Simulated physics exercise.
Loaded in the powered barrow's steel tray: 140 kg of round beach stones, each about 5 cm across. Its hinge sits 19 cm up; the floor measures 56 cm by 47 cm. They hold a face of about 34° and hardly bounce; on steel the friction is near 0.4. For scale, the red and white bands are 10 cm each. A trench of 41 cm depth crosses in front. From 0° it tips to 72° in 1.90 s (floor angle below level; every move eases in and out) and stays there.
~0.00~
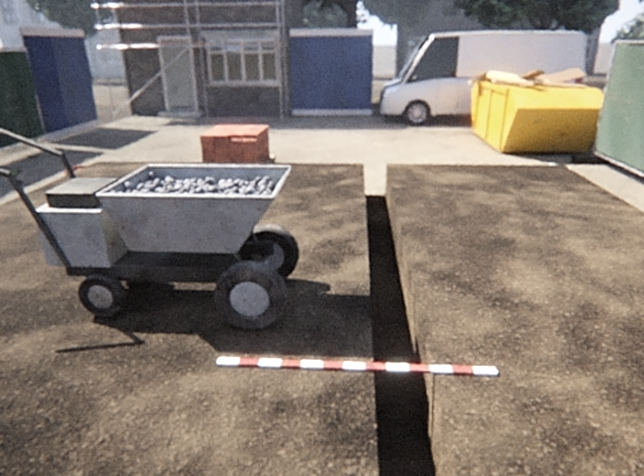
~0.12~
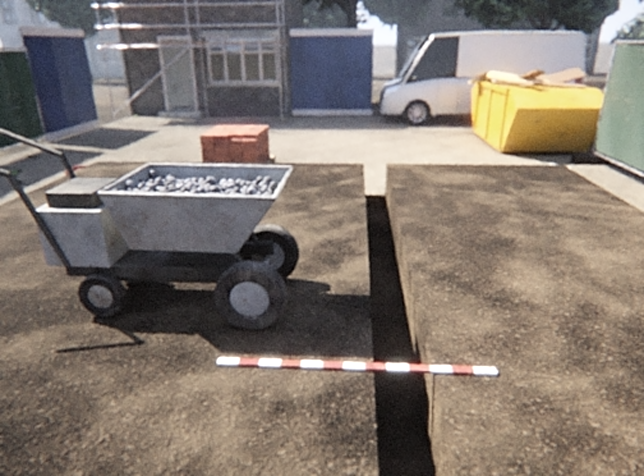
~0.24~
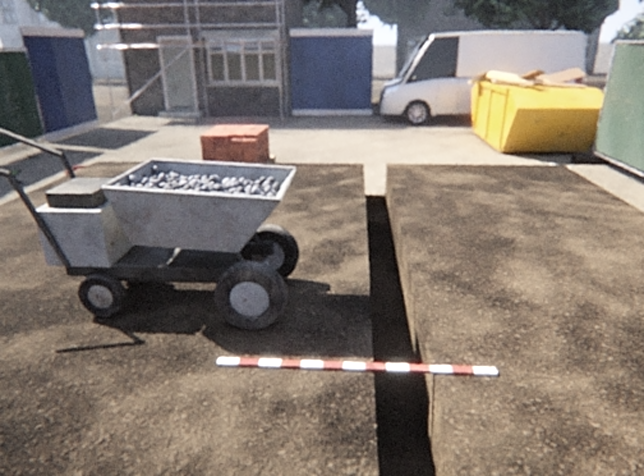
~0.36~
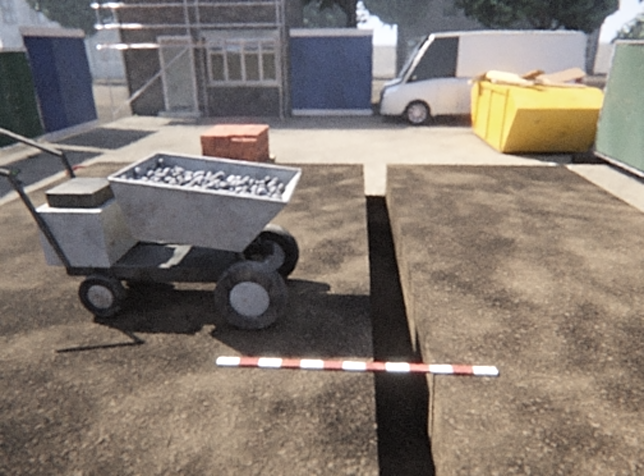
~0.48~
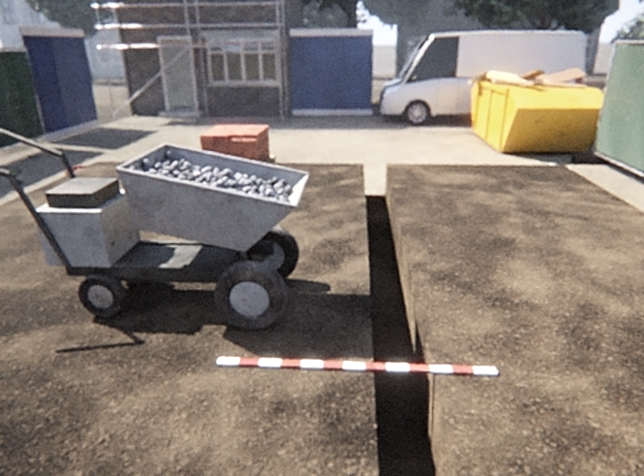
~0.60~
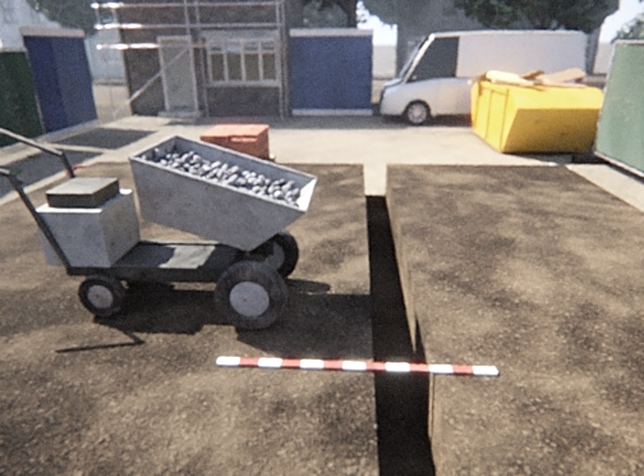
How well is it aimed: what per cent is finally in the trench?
Roughly 93 per cent ends in the trench.
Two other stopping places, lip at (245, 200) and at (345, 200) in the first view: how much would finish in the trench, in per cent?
About 85 and 15 per cent.
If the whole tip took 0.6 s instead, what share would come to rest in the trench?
In that case some 65 per cent.
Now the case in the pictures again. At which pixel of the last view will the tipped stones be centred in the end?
Around (395, 346).
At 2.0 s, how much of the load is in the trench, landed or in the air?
Some 50 per cent.
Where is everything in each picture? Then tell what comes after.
Lip at (274, 198), floor tilted 0°, highest stones at (185, 183), in the first frame.
Lip at (275, 198), floor tilted 1°, highest stones at (175, 182); the stones move at 0.1 m/s on average, in the second frame.
The tray is at 3°, its lip at (280, 200); the top of the load is at (170, 179); the stones move at 0.2 m/s on average, in the third frame.
The tray is at 7°, its lip at (287, 202); the top of the load is at (166, 173); the stones move at 0.3 m/s on average, in the fourth frame.
Lip at (296, 206), floor tilted 11°, highest stones at (167, 165); the stones move at 0.4 m/s on average, in the fifth frame.
The tray is at 17°, its lip at (306, 212); the top of the load is at (176, 157); the stones move at 0.5 m/s on average, in the sixth frame.
After 1.4 s the floor is at 61°; 98 % in the tray, 1 % short of the trench; the foremost stones are at (374, 264).
After 2.0 s the floor is at 72°; 42 % in the tray, 1 % short of the trench, 52 % in the trench, 5 % past the trench; the foremost stones are at (477, 299).
After 2.3 s the floor is at 72°; 17 % in the tray, 1 % short of the trench, 75 % in the trench, 7 % past the trench; the foremost stones are at (518, 294).
After 4.3 s the floor is at 72°; 0 % in the tray, 93 % in the trench, 7 % past the trench; the foremost stones are at (533, 297).
